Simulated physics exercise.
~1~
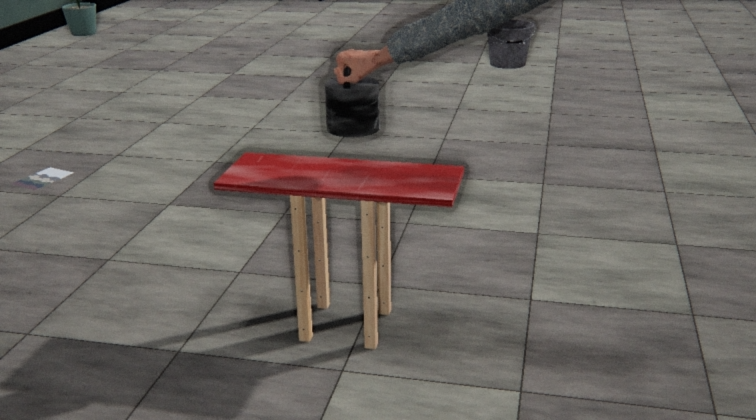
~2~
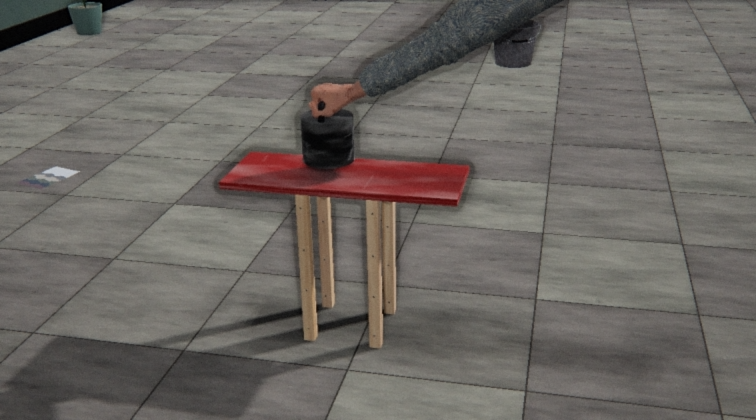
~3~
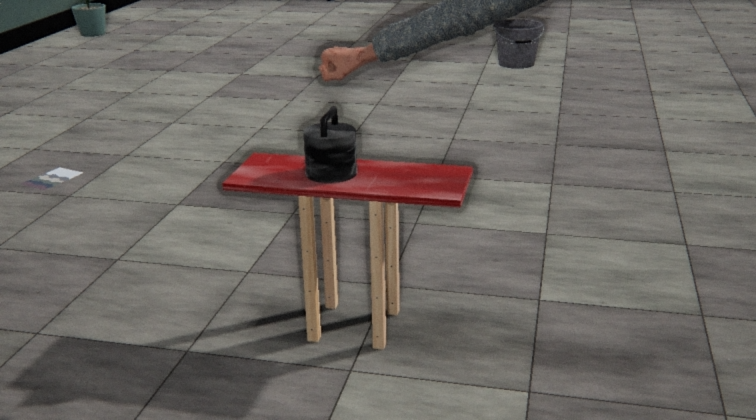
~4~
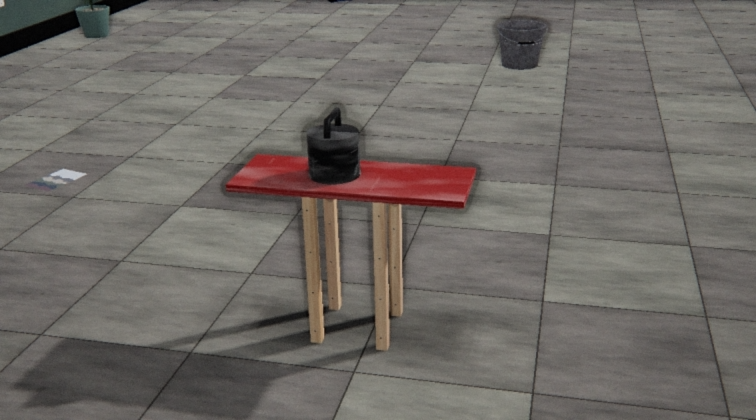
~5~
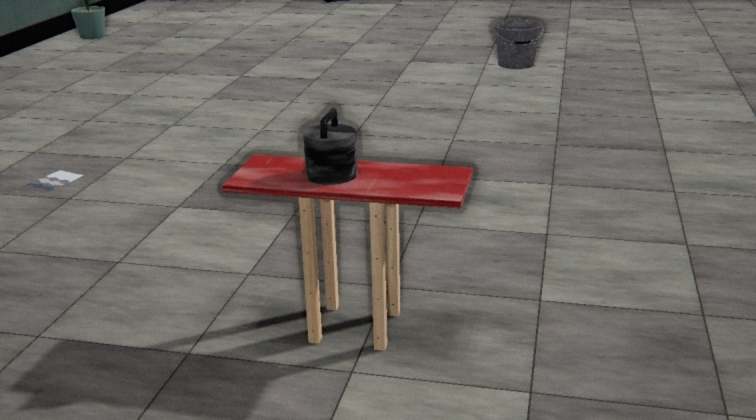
A black, round object with a handle on top was lowered by a hand onto the left part of a narrow red-topped stand with wooden legs. The hand let go and drew away, and the object sat still while the stand stayed firmly upright.
